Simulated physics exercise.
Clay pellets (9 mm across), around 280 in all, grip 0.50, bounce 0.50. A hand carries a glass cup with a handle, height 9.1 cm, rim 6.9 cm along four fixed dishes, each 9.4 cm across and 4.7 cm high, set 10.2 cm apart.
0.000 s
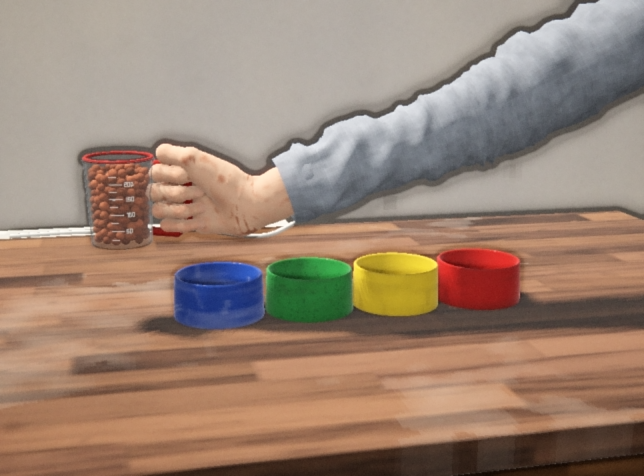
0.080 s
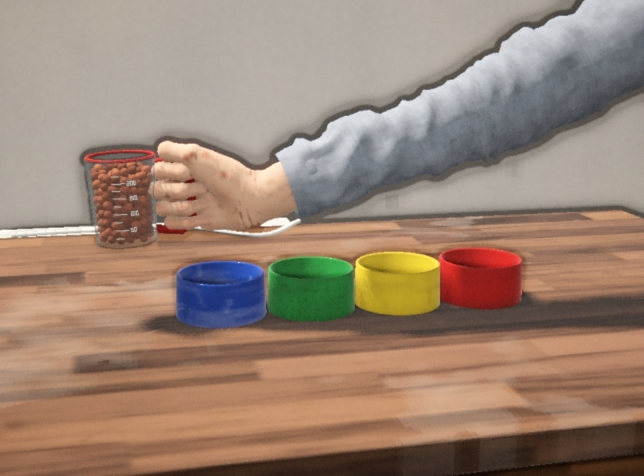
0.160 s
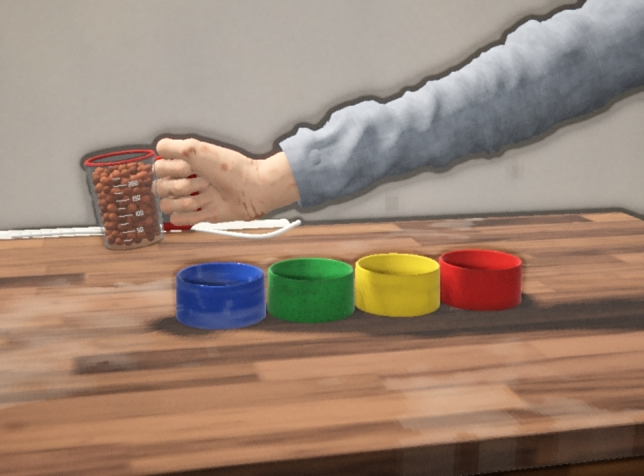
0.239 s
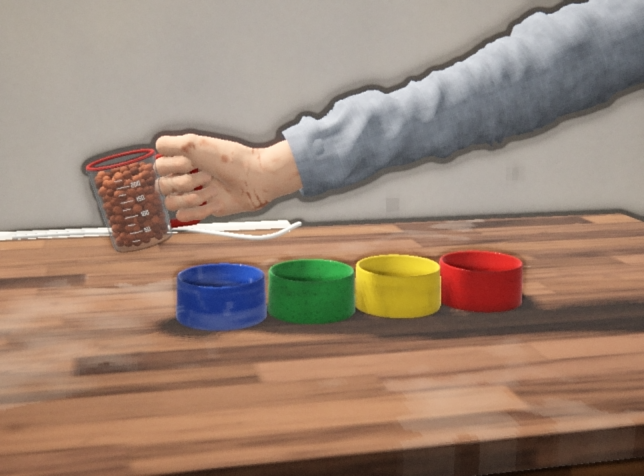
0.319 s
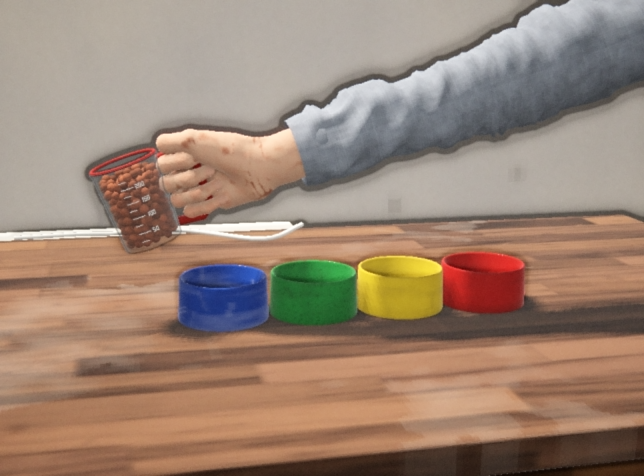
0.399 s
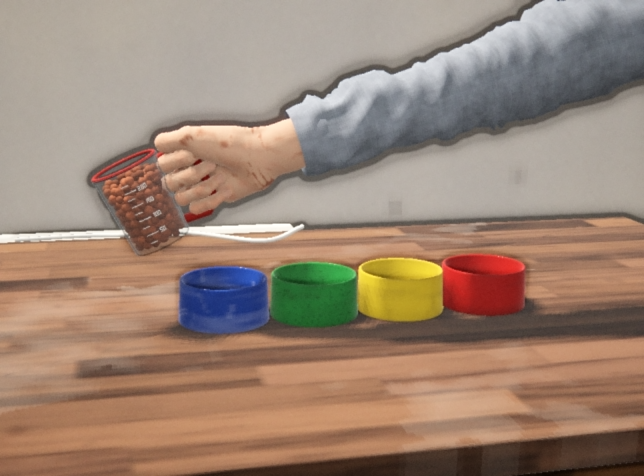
In the video, a hand holds a clear cup of small brown pellets above a wooden table, behind and left of blue, green, yellow and red dishes, and gradually tilts it to the left while shifting it slightly right.
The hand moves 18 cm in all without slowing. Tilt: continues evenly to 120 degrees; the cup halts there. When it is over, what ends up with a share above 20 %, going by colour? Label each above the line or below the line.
Red: Below the line; blue: Below the line; green: Below the line; yellow: Below the line; counter: Above the line.
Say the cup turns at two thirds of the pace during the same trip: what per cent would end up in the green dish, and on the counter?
It would be green 0 and counter 30.
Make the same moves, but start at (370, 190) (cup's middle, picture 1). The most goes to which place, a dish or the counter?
The largest share ends at yellow.
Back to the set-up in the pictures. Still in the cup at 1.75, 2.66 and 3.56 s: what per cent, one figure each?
It goes roughly like this: 45, 0, 0 per cent.
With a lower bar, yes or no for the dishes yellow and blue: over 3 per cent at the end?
Well, yellow gets a cross and blue gets a tick.
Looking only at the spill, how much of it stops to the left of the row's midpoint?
That works out to close to 100 per cent.
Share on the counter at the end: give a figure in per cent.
Around 95 percent, I'd guess.
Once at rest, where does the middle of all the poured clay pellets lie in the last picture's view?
Roughly (143, 320).
After 1.75 s, tilt 120 degrees; cup holds 45 %.
After 2.66 s, tilt 120 degrees; cup holds 0 %, blue 5 %.
After 3.56 s, tilt 120 degrees; cup holds 0 %, blue 5 %.
In the end, at 3.9 s, red 0 %, blue 5 %, green 0 %, yellow 0 %, counter 95 %.
